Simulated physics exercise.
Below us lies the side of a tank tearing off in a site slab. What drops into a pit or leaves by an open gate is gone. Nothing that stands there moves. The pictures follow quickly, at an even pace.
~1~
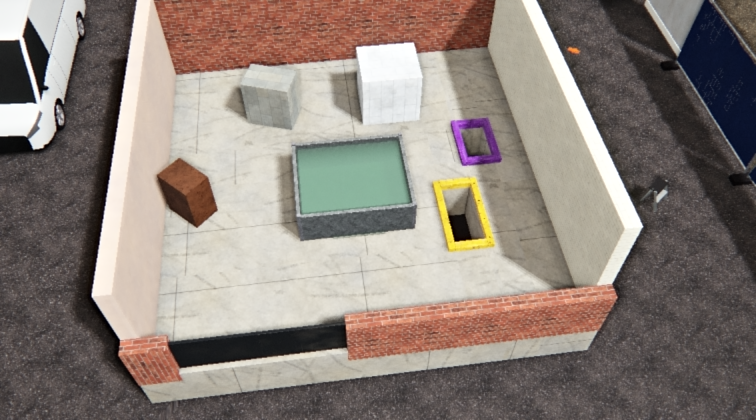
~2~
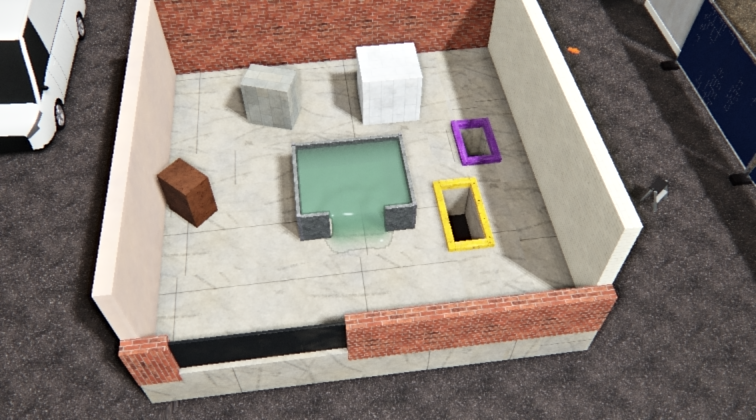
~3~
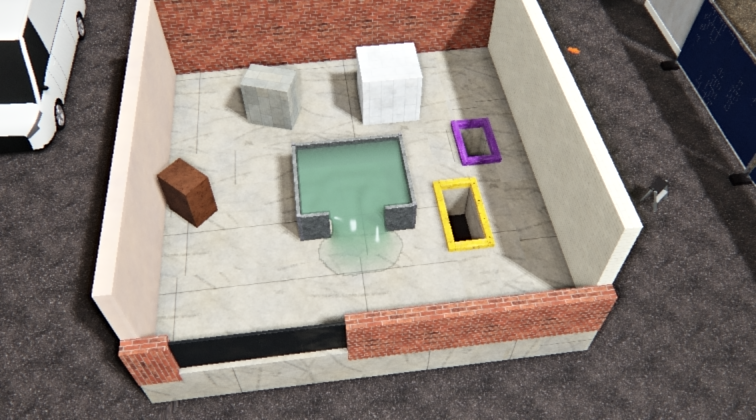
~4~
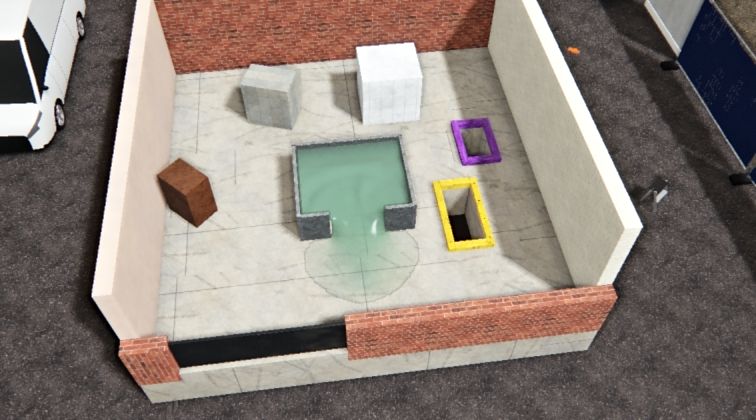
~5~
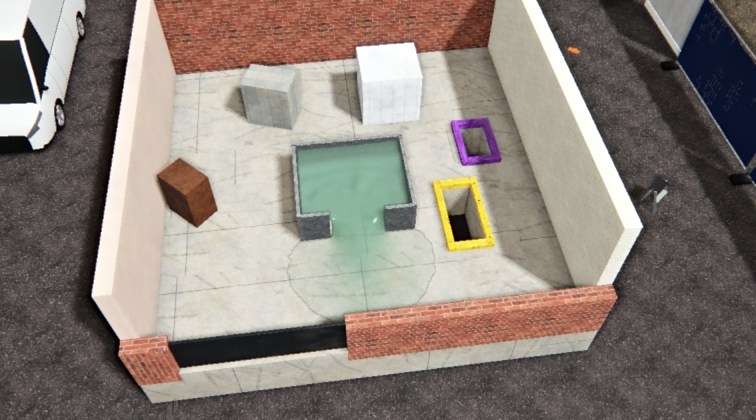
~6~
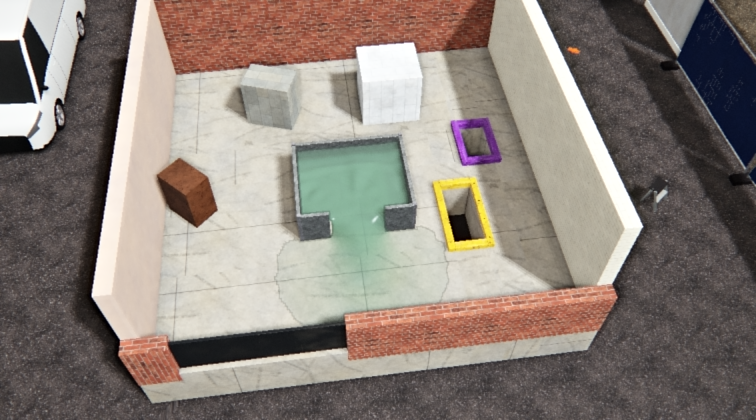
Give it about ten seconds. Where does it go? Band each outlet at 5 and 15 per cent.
In the end: The gate takes not even 5 %; the purple pit takes not even 5 %; the yellow pit takes not even 5 %.
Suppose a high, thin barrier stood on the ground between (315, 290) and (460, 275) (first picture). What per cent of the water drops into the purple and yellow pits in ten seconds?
In per cent: Purple 0, yellow 8.
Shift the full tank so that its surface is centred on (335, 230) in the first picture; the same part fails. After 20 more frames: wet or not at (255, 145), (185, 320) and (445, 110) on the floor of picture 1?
In turn: Dry, awash, clear.
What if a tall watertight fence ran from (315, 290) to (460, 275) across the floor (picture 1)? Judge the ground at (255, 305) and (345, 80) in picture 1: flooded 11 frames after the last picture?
In turn: Awash, not flooded.
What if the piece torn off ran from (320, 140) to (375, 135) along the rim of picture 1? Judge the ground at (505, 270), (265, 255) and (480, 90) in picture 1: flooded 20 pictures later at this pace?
In turn: Not flooded, free of water, awash.
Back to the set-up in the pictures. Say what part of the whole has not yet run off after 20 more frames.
I make it 100 per cent.
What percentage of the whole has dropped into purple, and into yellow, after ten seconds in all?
Roughly 0 per cent, then 0 per cent.
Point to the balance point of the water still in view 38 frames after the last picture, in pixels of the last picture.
Roughly at (349, 240).
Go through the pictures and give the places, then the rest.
The first picture shows the tank at (352, 177) is whole and still.
In the second picture, the front is at (388, 236), out from the gap at (357, 224).
In the third picture, water pours out at (358, 226) and has run to (392, 260).
In the fourth picture, water pours out at (358, 226) and has run to (364, 298).
In the fifth picture, water pours out at (358, 226) and has run to a hidden place.
In the sixth picture, the front is at a hidden place, out from the gap at (358, 226).
A moment on, water covers 15 % of the floor; the gate 0 %, the purple pit 0 %, the yellow pit 0 %.
Next, water covers 25 % of the floor; the gate 0 %, the purple pit 0 %, the yellow pit 0 %.
Then, water covers 35 % of the floor; the gate 0 %, the purple pit 0 %, the yellow pit 0 %.
Later, water covers 55 % of the floor; the gate 0 %, the purple pit 0 %, the yellow pit 0 %.
In the end, water covers 85 % of the floor; the gate 0 %, the purple pit 0 %, the yellow pit 0 %.
